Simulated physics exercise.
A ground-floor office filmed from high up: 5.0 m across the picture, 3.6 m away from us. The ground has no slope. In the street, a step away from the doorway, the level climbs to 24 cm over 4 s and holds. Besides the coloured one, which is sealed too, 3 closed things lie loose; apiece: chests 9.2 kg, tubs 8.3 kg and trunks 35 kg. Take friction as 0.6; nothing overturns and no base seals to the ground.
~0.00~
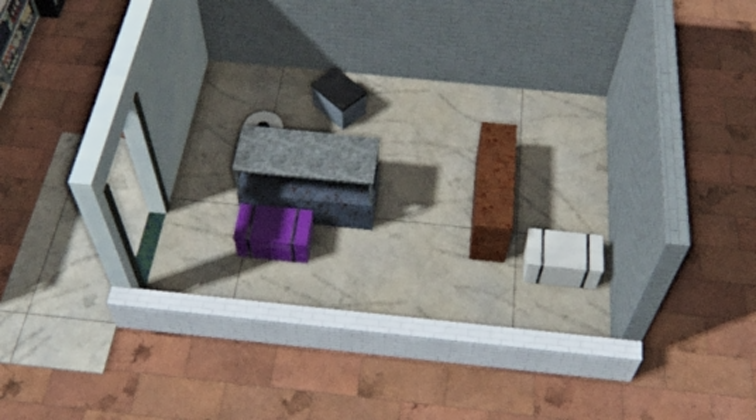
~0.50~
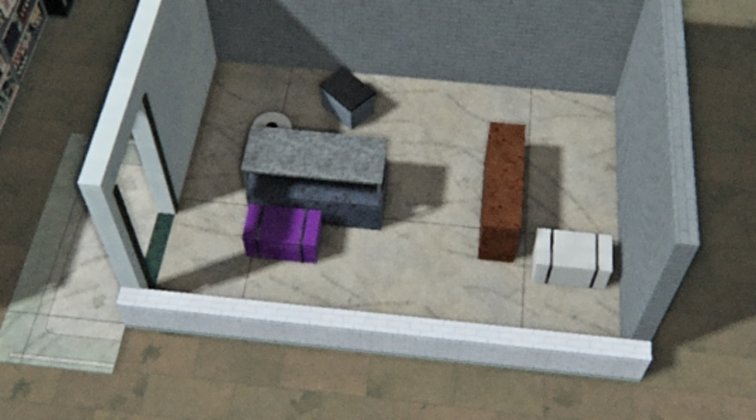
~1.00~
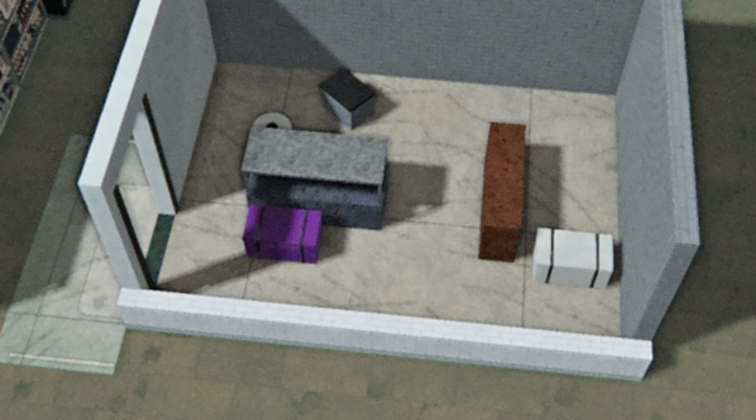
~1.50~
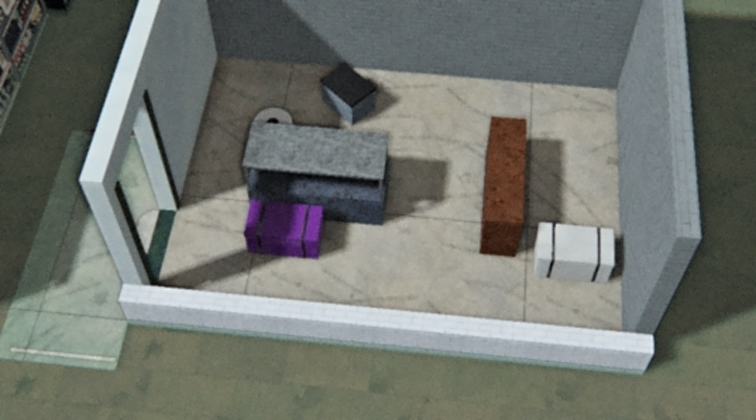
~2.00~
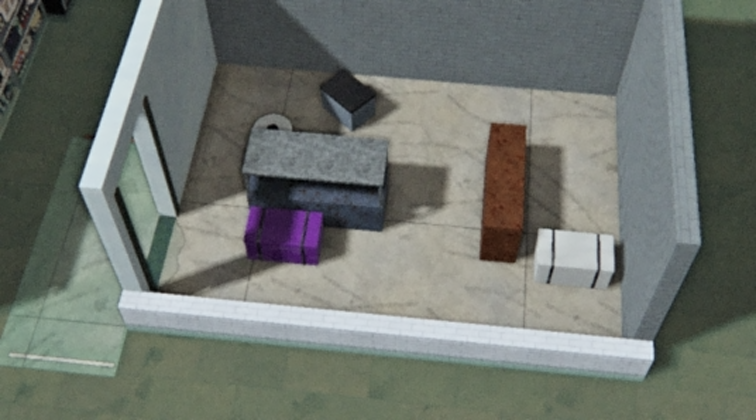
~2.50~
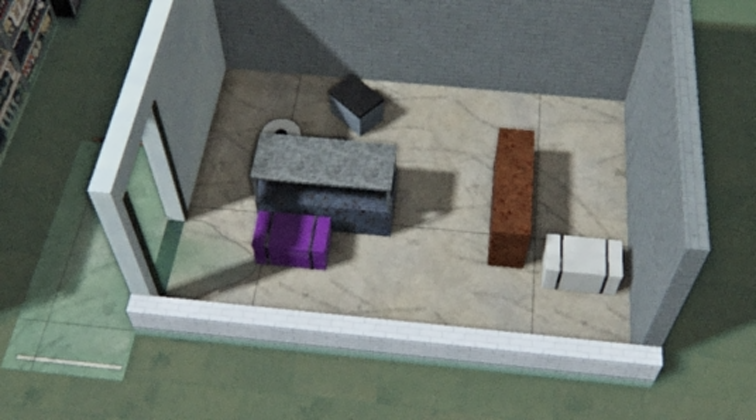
Walled office room with a purple trunk, white trunk and grey desk staying still as greenish water spreads across the ground outside.
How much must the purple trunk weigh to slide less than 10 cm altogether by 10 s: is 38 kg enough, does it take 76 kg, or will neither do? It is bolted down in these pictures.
I expect that only the higher weight holds it.
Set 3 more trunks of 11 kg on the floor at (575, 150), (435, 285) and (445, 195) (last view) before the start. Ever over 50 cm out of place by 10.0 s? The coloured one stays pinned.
In that order: Short of it, past it, past it.
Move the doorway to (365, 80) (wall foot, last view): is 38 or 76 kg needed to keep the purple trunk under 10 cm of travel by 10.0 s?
Then the smaller load will do.
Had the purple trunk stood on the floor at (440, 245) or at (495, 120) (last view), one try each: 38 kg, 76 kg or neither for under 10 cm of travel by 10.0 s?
In that order: Either load holds; either load holds.
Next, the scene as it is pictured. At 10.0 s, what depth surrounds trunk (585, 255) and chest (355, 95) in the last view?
Roughly 7 and 4 cm.
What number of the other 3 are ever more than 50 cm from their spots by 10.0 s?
I count 1.
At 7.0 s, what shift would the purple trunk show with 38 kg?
About 100 cm.
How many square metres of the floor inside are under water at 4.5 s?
Roughly 5.0 m2.
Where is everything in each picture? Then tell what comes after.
In the first picture, the purple trunk at (273, 224) rests on the ground; 0.0 m2 under water; 0 of 4 have shifted.
In the second picture, the purple trunk at (282, 224), on the bottom; water covers 0.0 m2; 0 of 4 have shifted.
In the third picture, the purple trunk at (282, 225), on the bottom; 0.0 m2 under water; 0 of 4 have shifted.
In the fourth picture, the purple trunk at (284, 220) rests on the ground; water covers 0.0 m2; 0 of 4 have shifted.
In the fifth picture, the purple trunk at (283, 227) rests on the ground; 0.1 m2 under water; 0 of 4 have shifted.
In the sixth picture, the purple trunk at (291, 231) rests on the ground; water covers 0.6 m2; 0 of 4 have shifted.
After 3.5 s the purple trunk would be 0 cm from its start with 38 kg and 0 cm from its start with 76 kg; 5 cm of water round it then.
After 4.5 s the purple trunk would be 5 cm from its start with 38 kg and 0 cm from its start with 76 kg; 8 cm of water round it then.
After 7.0 s the purple trunk would be 99 cm from its start with 38 kg and 0 cm from its start with 76 kg; 9 cm of water round it then.
After 10.0 s the purple trunk would be 274 cm from its start with 38 kg and 0 cm from its start with 76 kg; 10 cm of water round it then.
